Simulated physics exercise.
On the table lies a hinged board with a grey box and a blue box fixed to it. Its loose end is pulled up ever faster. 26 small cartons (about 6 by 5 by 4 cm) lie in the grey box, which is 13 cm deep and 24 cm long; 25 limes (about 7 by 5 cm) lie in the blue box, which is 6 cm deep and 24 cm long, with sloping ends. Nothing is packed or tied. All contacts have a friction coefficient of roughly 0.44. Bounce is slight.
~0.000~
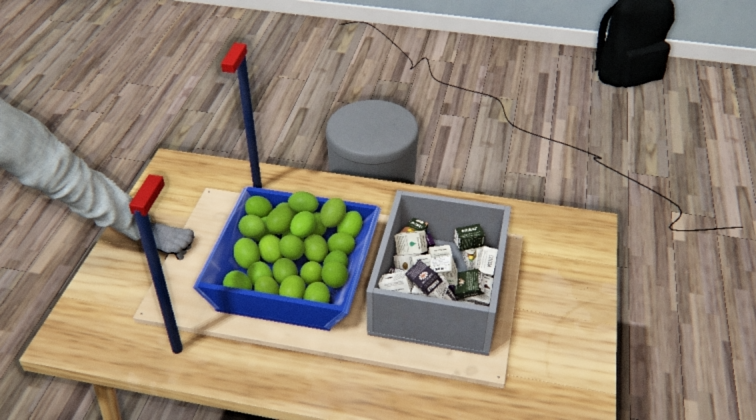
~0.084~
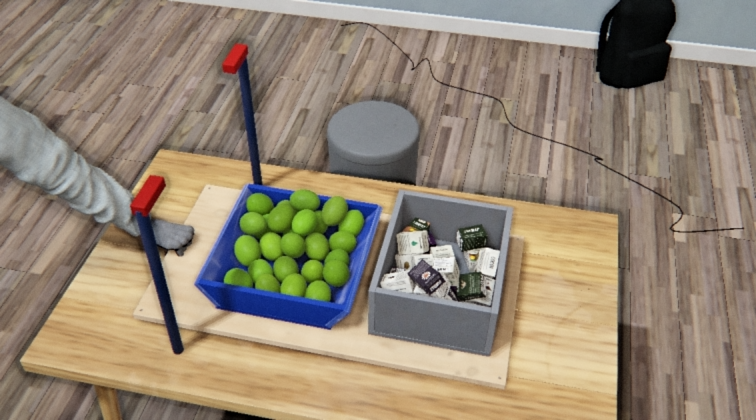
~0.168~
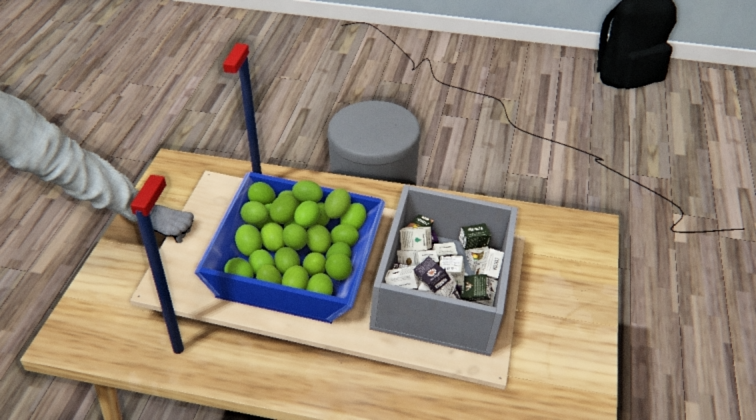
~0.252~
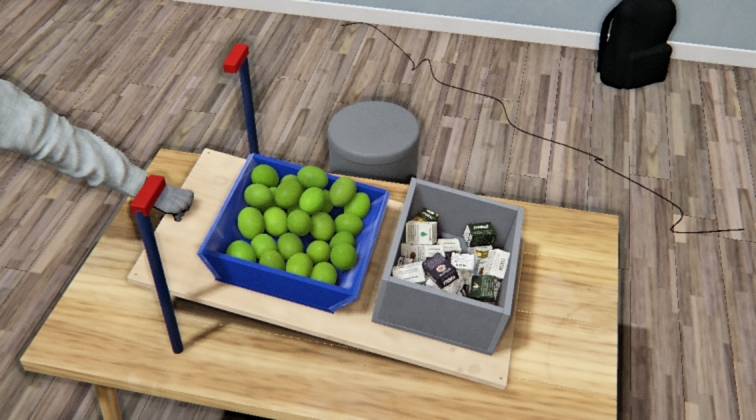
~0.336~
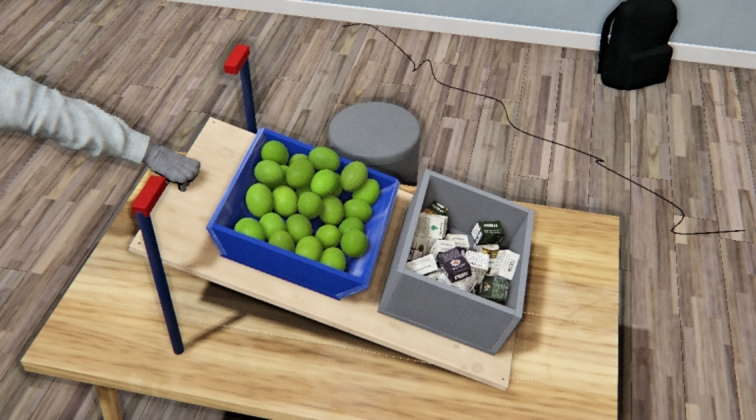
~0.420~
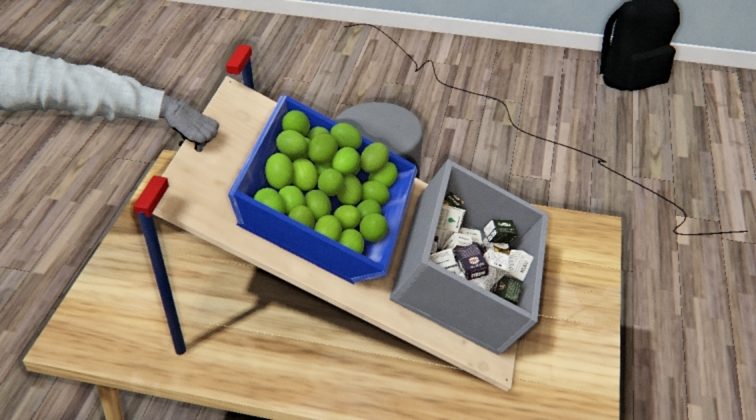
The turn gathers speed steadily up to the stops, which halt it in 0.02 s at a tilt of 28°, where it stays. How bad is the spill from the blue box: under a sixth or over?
Out of the blue box go more than one in six of the limes.
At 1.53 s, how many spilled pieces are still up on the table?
Some 5 pieces.
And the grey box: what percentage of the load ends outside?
About: Grey box 5 per cent.
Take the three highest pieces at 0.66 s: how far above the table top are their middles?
Some 40 cm up.
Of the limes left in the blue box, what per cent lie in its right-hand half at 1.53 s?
Roughly 100 in a hundred.
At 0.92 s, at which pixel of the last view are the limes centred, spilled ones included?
Near (380, 202).
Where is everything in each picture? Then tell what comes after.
In the first picture (each is followed by its nearest rim corner in this view), blue box, (344, 309); grey box, (489, 309); 0° from level; none out.
The second picture shows blue box, (345, 308); grey box, (492, 310); 1° from level.
The third picture shows blue box, (348, 302); grey box, (496, 310); 4° from level.
The fourth picture shows blue box, (353, 293); grey box, (504, 311); 9° from level.
The fifth picture shows blue box, (364, 282); grey box, (516, 313); 17° from level.
The sixth picture shows blue box, (384, 269); grey box, (532, 316); 26° from level; none out.
After 0.42 s, it hits the stops.
After 0.52 s, tilt 28°; grey box 26 in, 0 out and blue box 25 in, 0 out.
After 0.66 s, tilt 28°; grey box 26 in, 0 out and blue box 23 in, 2 out.
After 0.92 s, tilt 28°; grey box 25 in, 1 out and blue box 18 in, 7 out.
When it is over (at 1.53 s), grey box 25 in, 1 out and blue box 17 in, 8 out. Asked share, 8 of 25, 32 per cent.
